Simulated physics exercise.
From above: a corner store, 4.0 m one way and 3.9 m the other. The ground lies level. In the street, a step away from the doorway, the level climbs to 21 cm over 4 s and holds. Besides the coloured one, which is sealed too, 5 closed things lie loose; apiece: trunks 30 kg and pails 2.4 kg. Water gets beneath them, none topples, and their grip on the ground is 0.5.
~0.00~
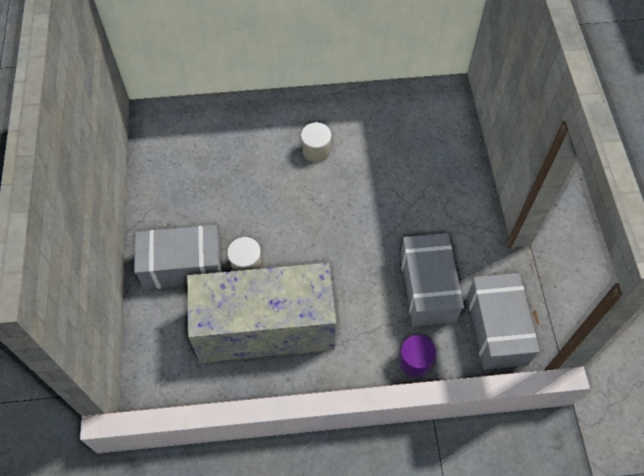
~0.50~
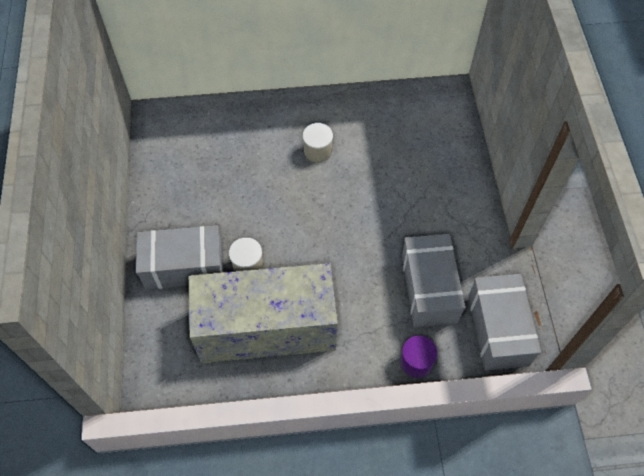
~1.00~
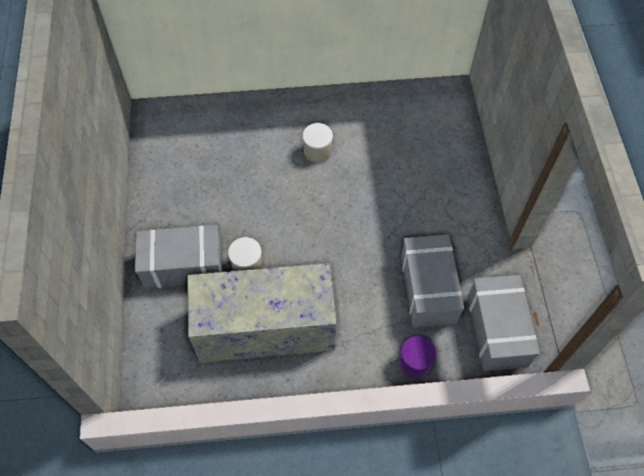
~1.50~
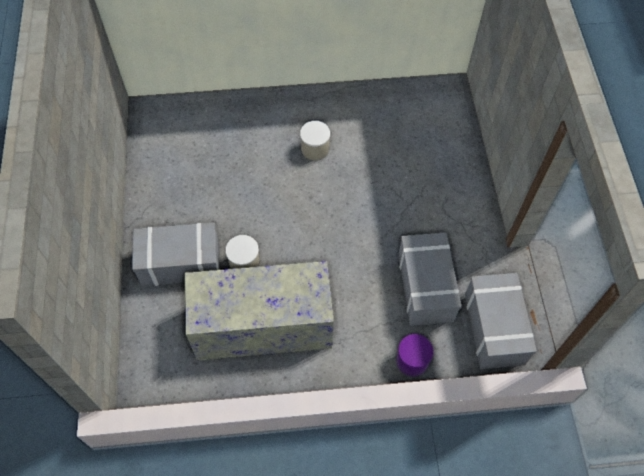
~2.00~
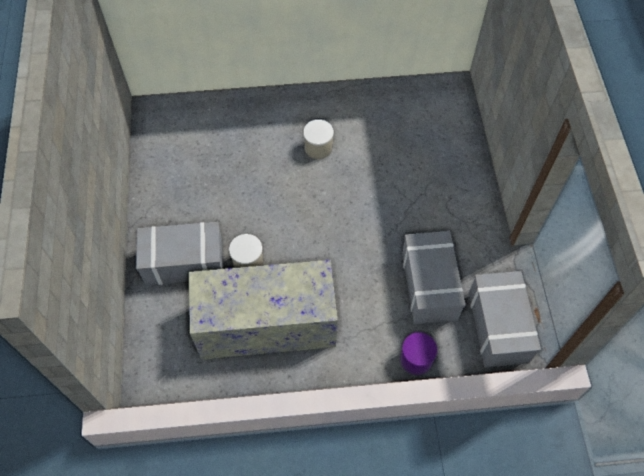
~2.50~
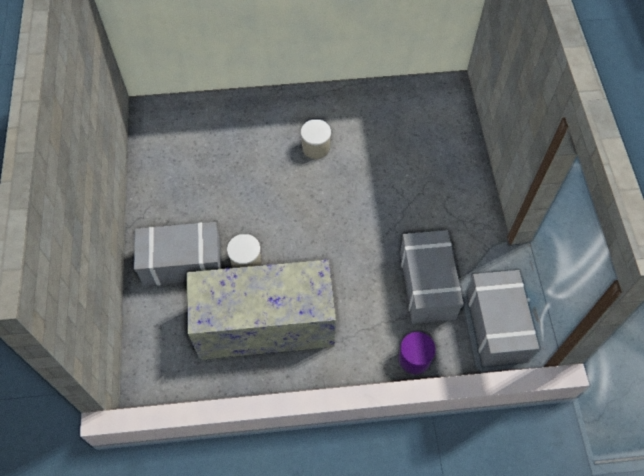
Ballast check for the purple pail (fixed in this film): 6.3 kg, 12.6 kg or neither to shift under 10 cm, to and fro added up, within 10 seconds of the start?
For it, neither load is enough.
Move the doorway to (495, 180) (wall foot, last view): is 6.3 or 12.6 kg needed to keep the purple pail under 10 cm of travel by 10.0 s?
Then the smaller load will do.
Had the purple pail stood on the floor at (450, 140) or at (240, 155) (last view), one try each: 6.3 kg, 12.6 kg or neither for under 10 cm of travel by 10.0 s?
In that order: Either load holds; it takes the larger.
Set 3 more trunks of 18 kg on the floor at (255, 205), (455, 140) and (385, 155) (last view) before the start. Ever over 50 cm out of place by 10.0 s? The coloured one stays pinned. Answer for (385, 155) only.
Answer: Past it.
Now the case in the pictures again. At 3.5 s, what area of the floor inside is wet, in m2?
Roughly 1.5 m2.
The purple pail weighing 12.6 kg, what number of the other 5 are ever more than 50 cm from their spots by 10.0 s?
I count 4.
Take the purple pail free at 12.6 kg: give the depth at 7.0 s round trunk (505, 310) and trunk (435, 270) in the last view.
About 14 and 8 cm.
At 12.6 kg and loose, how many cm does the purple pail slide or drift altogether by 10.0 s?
About 150 cm.
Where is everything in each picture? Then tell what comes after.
The first frame shows the purple pail at (419, 351), on the bottom; water covers 0.0 m2; 0 of 6 have shifted.
The second frame shows the purple pail at (420, 352), on the bottom; 0.0 m2 under water; 0 of 6 have shifted.
The third frame shows the purple pail at (419, 353), on the bottom; water covers 0.0 m2; 0 of 6 have shifted.
The fourth frame shows the purple pail at (416, 350), on the bottom; water covers 0.0 m2; 0 of 6 have shifted.
The fifth frame shows the purple pail at (420, 349) rests on the ground; 0.0 m2 under water; 0 of 6 have shifted.
The sixth frame shows the purple pail at (418, 348) rests on the ground; water covers 0.3 m2; 0 of 6 have shifted.
After 3.5 s the purple pail would be 0 cm from its start with 6.3 kg and 0 cm from its start with 12.6 kg; 0 cm of water round it then.
After 4.5 s the purple pail would be 23 cm from its start with 6.3 kg and 9 cm from its start with 12.6 kg; 4 cm of water round it then.
After 7.0 s the purple pail would be 183 cm from its start with 6.3 kg and 122 cm from its start with 12.6 kg; 7 cm of water round it then.
After 10.0 s the purple pail would be 225 cm from its start with 6.3 kg and 156 cm from its start with 12.6 kg; 8 cm of water round it then.
